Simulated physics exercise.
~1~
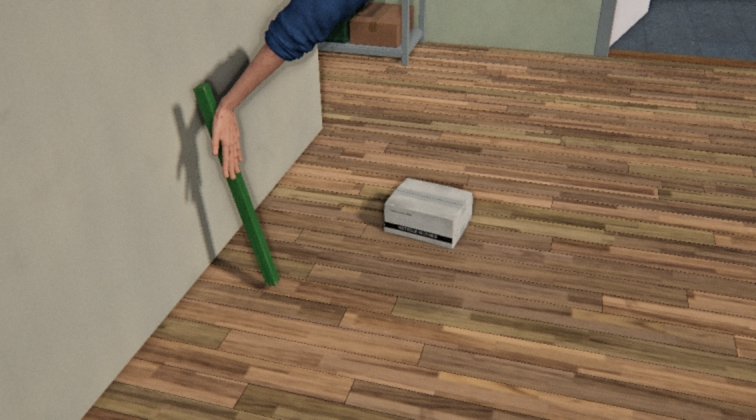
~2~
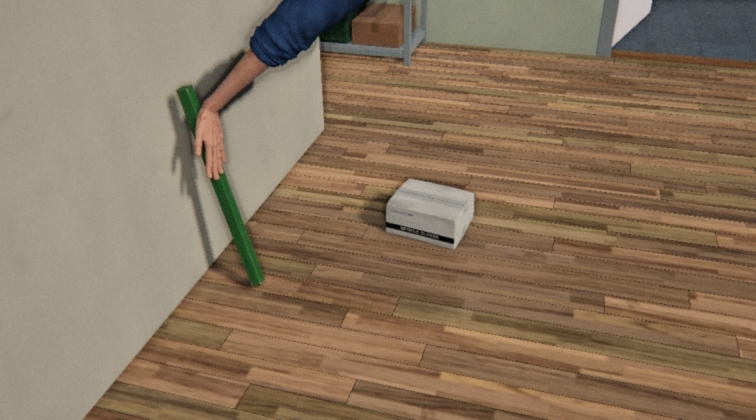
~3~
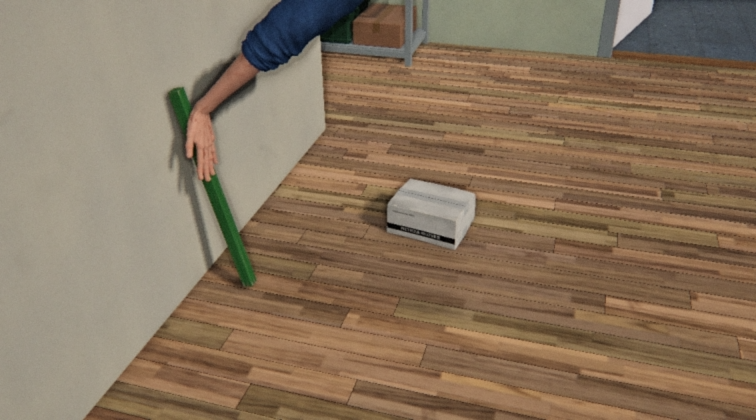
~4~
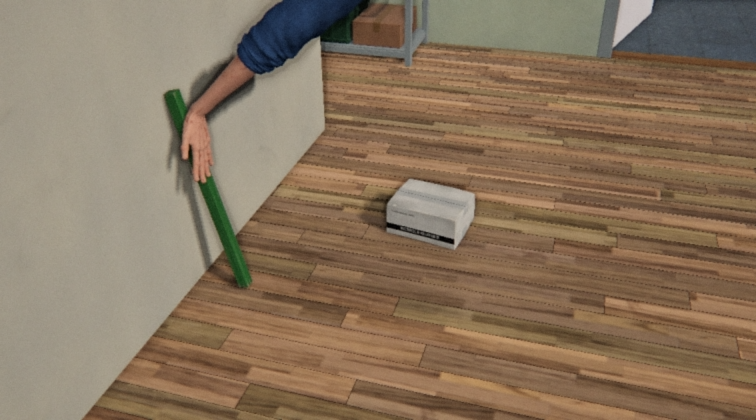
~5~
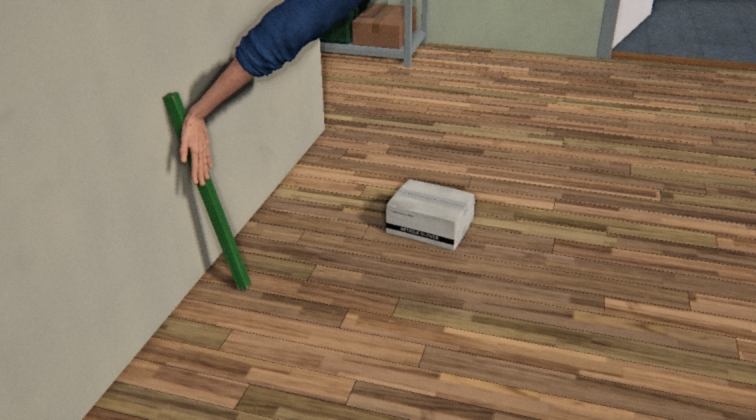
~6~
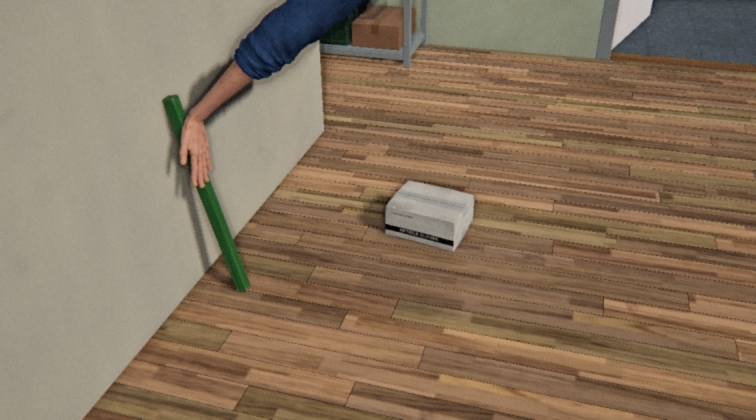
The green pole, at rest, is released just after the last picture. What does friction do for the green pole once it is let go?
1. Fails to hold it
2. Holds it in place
2, holds it in place.
Then, 0.20 s after the last picture, nothing has stirred.
Then, 0.50 s after the last picture, green pole resting near (209, 200).
At rest, both in place. Seen from the same camera at the end, green pole near (209, 200). The pole stays up.
